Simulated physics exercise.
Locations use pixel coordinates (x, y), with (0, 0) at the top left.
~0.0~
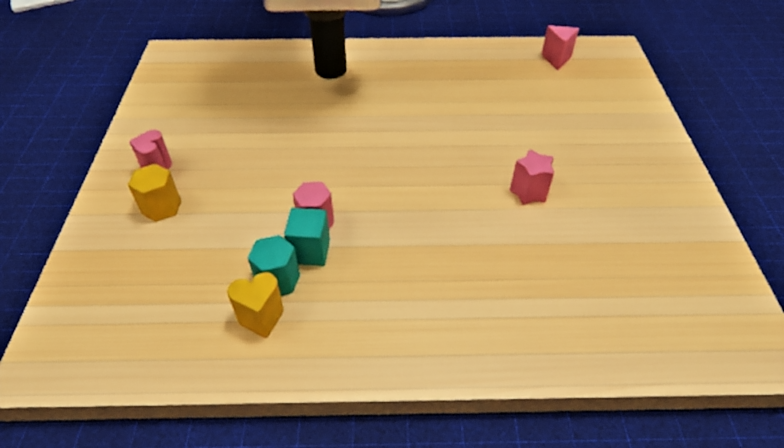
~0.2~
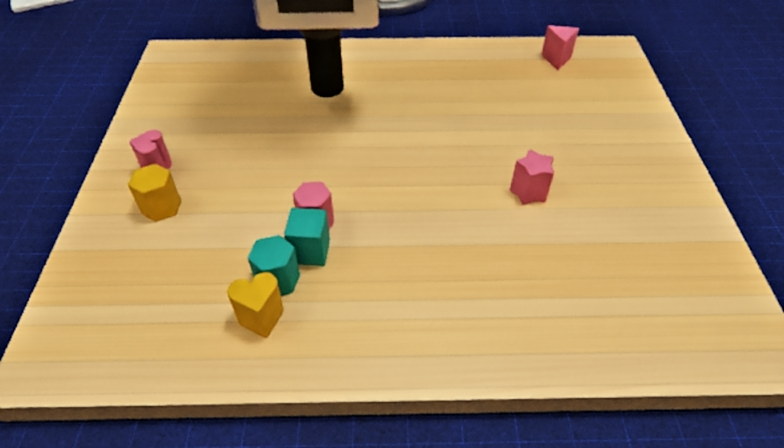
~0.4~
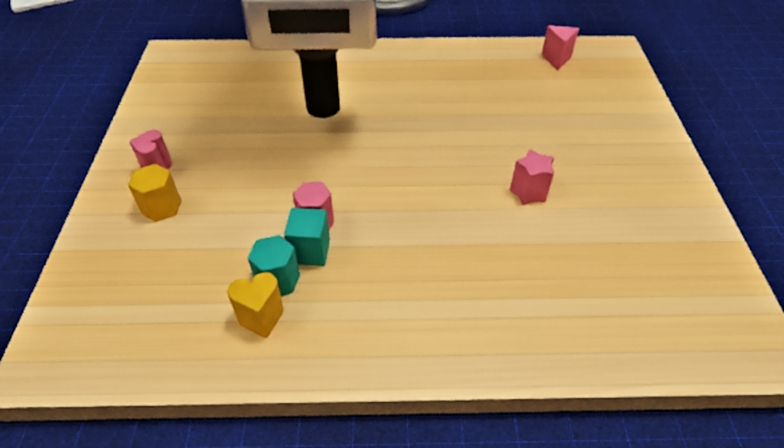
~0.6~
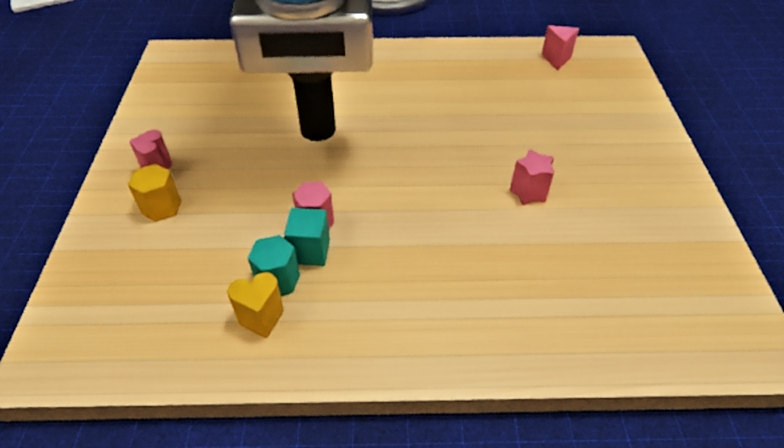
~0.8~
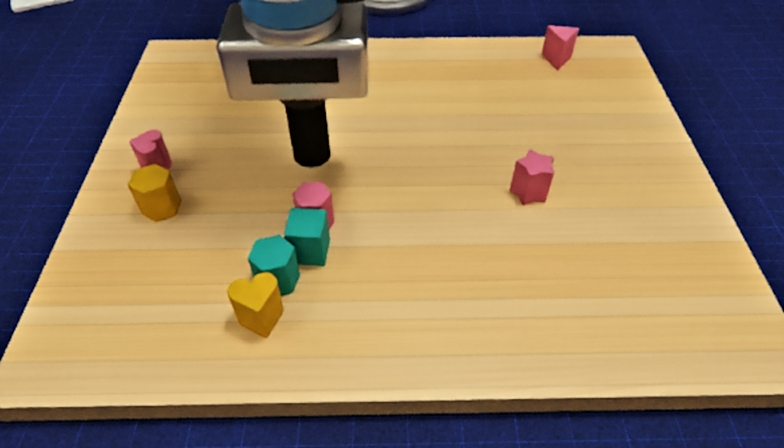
At the start, a black stick hangs near the top of a wooden board scattered with pink, yellow and turquoise blocks. The robot arm moves the stick steadily down the board, drifting slightly left, until it is just above the pink hexagonal block, while every block stays still.
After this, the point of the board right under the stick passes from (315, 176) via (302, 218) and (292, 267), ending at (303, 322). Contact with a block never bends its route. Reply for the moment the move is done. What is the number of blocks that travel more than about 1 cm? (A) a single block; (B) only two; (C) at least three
My answer is option C.
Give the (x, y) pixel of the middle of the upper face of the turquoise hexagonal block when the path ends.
In the picture, that point is around (257, 319).
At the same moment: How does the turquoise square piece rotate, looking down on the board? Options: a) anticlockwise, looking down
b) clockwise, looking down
The one that fits is a, anticlockwise, looking down.
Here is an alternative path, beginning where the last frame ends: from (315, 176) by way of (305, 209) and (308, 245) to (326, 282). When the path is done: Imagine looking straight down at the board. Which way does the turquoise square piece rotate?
Rotation: Clockwise.
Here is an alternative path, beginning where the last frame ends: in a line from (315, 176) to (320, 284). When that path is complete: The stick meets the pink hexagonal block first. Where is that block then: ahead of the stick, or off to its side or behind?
It keeps leading.
The first path, step by step. One third of the way, stick (299, 199); turquoise hexagonal block (269, 255); turquoise square piece (314, 241), turned 25° clockwise; pink hexagonal block (320, 210), turned 40° anticlockwise.
Two thirds of the way, stick (288, 248); yellow heart block (249, 305), turned 25° clockwise; turquoise hexagonal block (262, 272), turned 20° clockwise; turquoise square piece (322, 255), turned 40° clockwise; pink hexagonal block (329, 218), turned 80° anticlockwise.
At the end, stick (299, 303); yellow heart block (218, 341), turned 75° clockwise; turquoise hexagonal block (257, 319), turned 70° clockwise; turquoise square piece (336, 271), turned 20° anticlockwise; pink hexagonal block (329, 218), turned 80° anticlockwise.
